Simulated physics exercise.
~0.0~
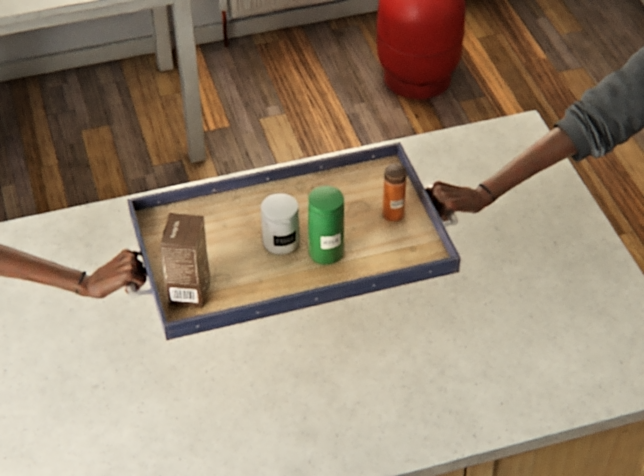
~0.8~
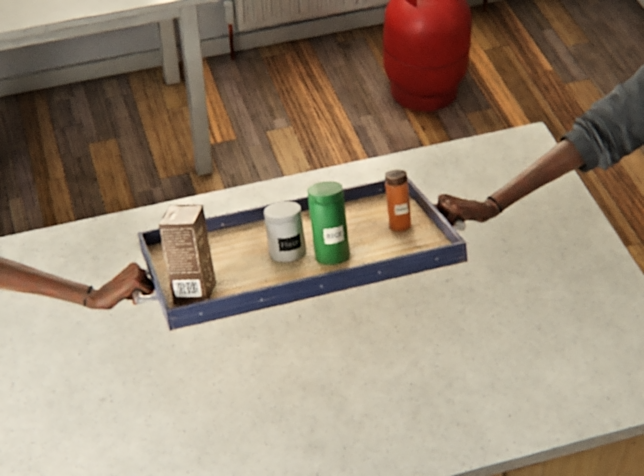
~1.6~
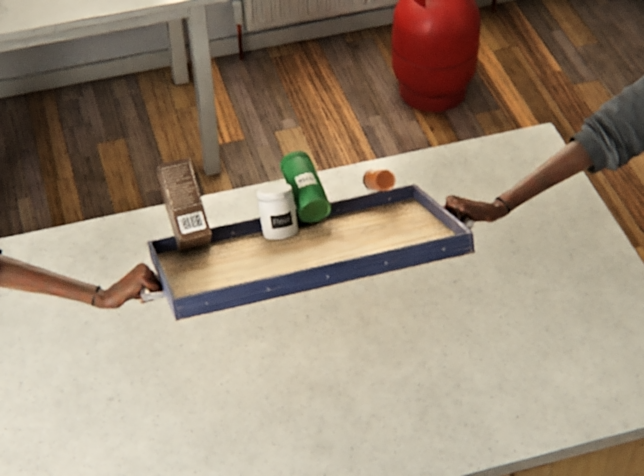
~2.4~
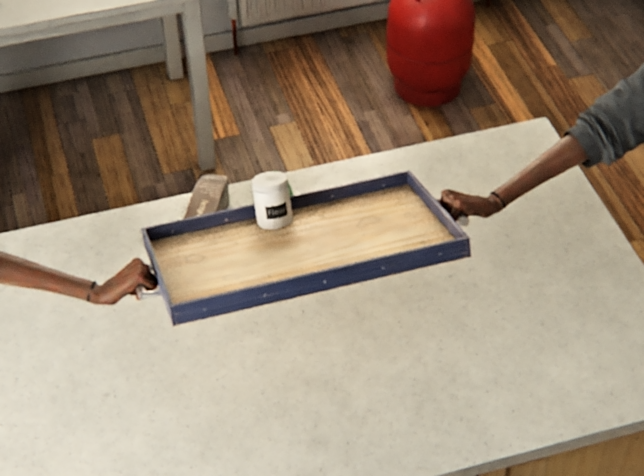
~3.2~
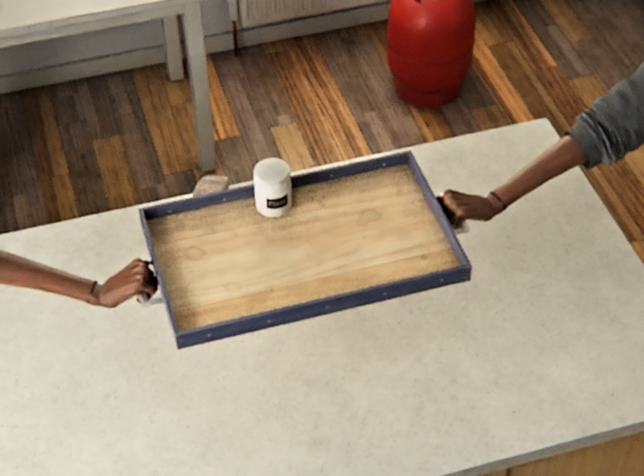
A blue-rimmed tray is held level by two hands above a pale tabletop, carrying a brown carton, a white jar, a green jar and a small orange shaker. The hands tilt the tray steeply so that its far edge dips, and the items lean and slide toward that side. The carton, green jar and orange shaker topple over the far rim, while the white jar slides up against it. As the hands level the tray again, the fallen carton lies mostly hidden behind it. Finally, only the white jar remains, standing upright at the far edge.
